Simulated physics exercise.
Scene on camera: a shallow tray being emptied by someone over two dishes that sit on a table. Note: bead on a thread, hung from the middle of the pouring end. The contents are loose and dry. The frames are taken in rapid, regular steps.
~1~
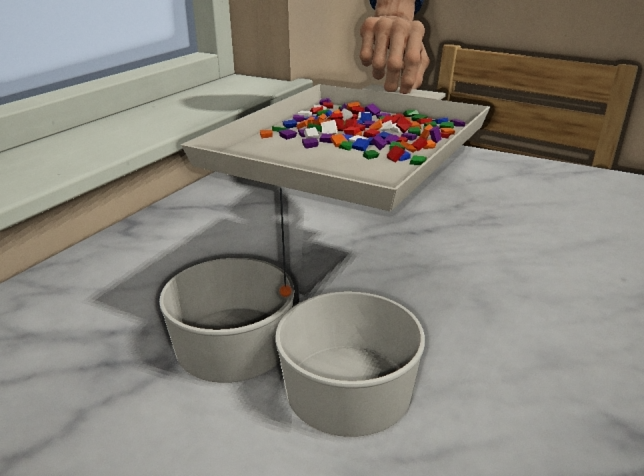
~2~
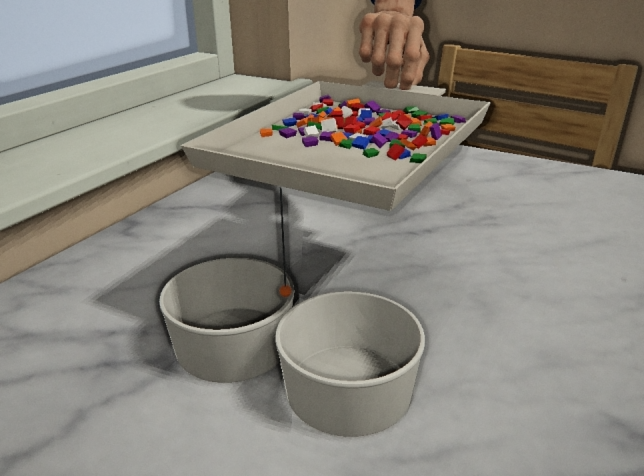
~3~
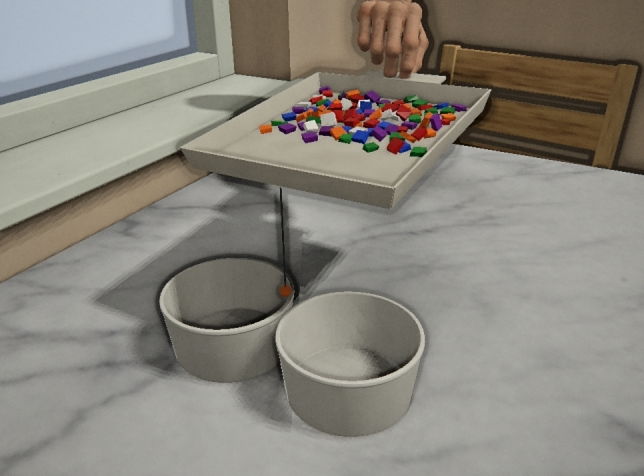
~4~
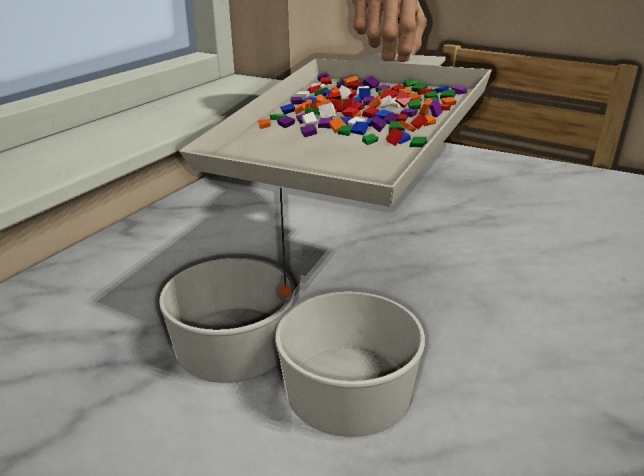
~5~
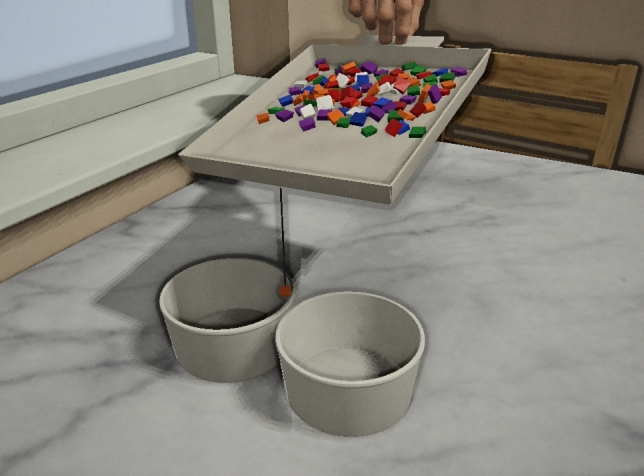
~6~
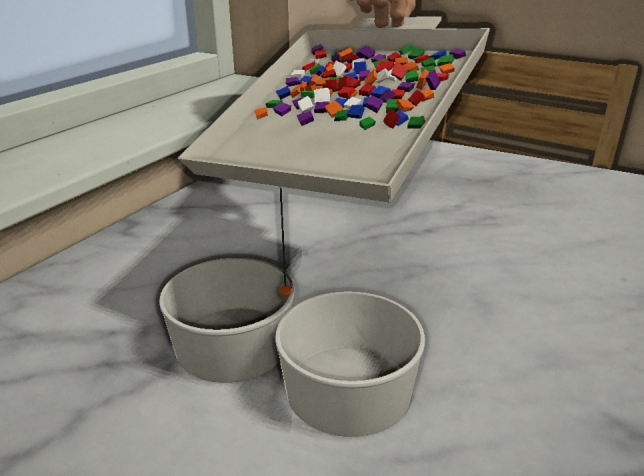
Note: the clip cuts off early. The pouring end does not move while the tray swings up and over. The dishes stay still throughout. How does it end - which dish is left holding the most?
Short answer, the left dish, that's where more goes.
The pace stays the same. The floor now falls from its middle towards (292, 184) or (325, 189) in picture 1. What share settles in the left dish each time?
First case about 30 percent; second case about 0 percent.
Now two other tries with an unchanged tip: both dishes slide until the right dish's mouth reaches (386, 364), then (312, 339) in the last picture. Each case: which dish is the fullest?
At the first spot the left-side one comes out ahead, at the second spot the left-side one.
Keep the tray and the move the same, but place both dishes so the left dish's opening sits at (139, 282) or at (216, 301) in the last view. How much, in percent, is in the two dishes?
Estimate: 80 % first, 90 % second.
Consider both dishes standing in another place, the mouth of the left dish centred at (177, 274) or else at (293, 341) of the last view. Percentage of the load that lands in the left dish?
Trial 1 about 50 %, trial 2 about 20 %.
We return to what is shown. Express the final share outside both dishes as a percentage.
30 %.
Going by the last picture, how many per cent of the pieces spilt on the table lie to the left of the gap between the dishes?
That's about 100 per cent of the spill.
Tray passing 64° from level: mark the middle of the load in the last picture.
Mark it at roughly (235, 166) in the final frame.
Soon after the last picture, tray tipped steeply; nearly all on the tray; a small part in the air.
A little later, tray tipped past a quarter turn; about a third on the tray; about a third in the left dish; a small part outside both; a small part in the air.
Later still, tray tipped past a quarter turn; most in the left dish; about a quarter outside both.
At rest, tray tipped past a quarter turn; none in the right dish; most in the left dish; about a quarter outside both.
